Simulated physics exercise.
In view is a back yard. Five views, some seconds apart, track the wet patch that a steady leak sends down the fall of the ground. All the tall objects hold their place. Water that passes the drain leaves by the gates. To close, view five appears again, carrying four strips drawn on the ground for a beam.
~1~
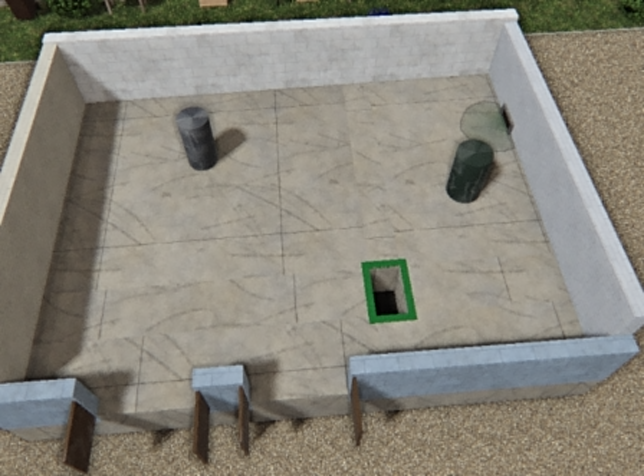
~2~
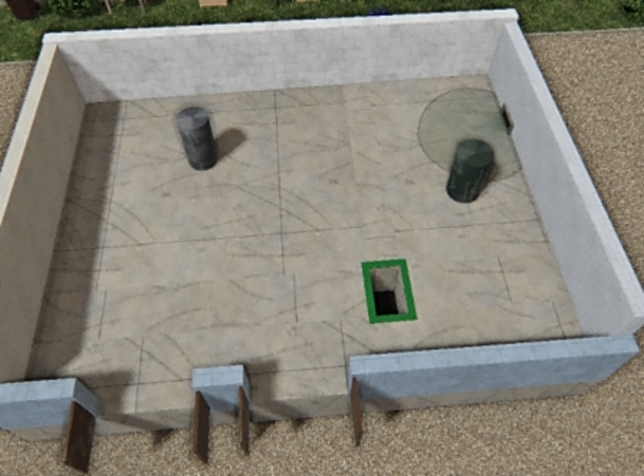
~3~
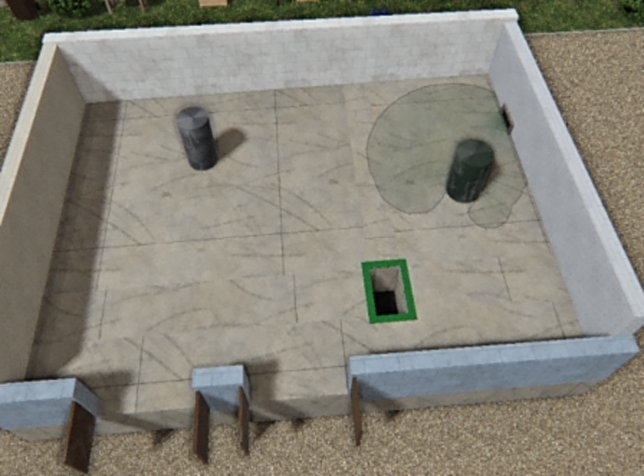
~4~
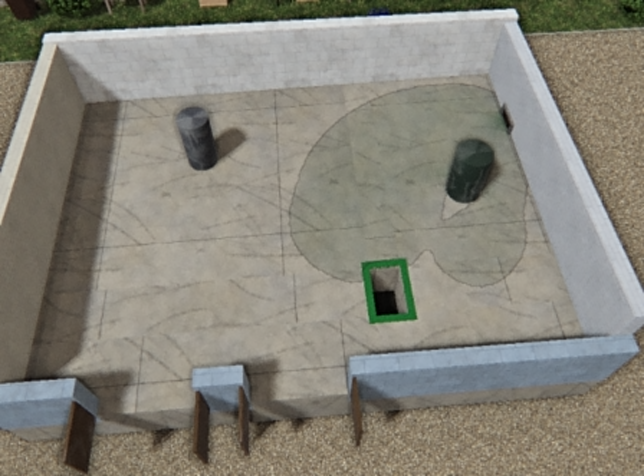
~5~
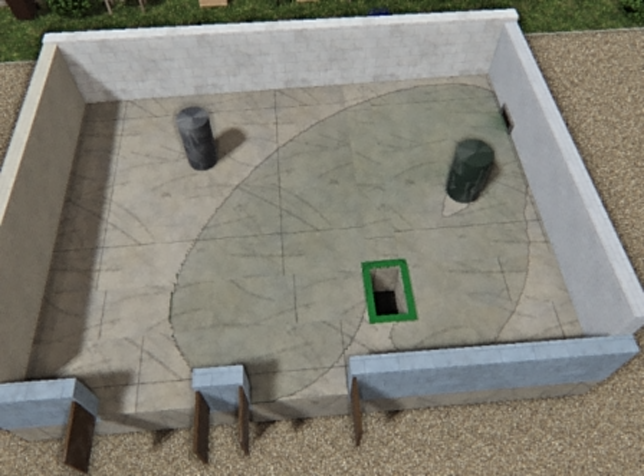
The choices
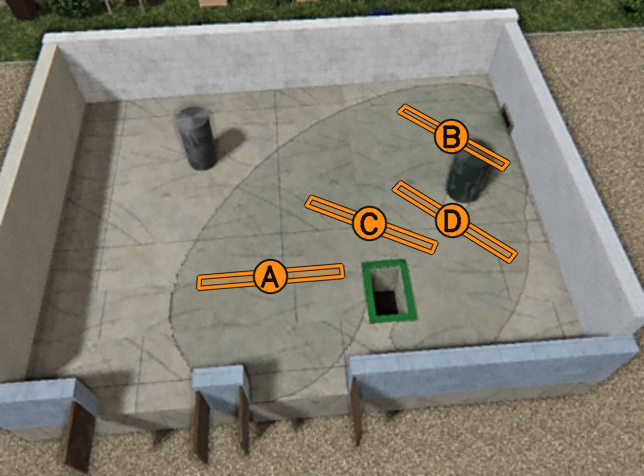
A walled yard gets wet as water spreads from the right wall around the green drain.
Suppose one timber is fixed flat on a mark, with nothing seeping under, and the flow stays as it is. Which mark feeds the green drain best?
Go for A.
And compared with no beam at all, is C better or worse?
Worse.
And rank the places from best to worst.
A, B, C, D.
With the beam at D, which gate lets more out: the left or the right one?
More leaves on the left.
On the marked copy, A from (199, 282) to (341, 271); B from (402, 109) to (505, 165); C from (309, 201) to (434, 247); D from (397, 186) to (512, 257).
If A is chosen, about 17 % of the stream goes into the green drain, about 82 % out by the gates.
If B is chosen, about 9 % of the stream goes into the green drain, about 89 % out by the gates.
If C is chosen, about 5 % of the stream goes into the green drain, about 94 % out by the gates.
If D is chosen, next to none of the stream goes into the green drain, about 98 % out by the gates.
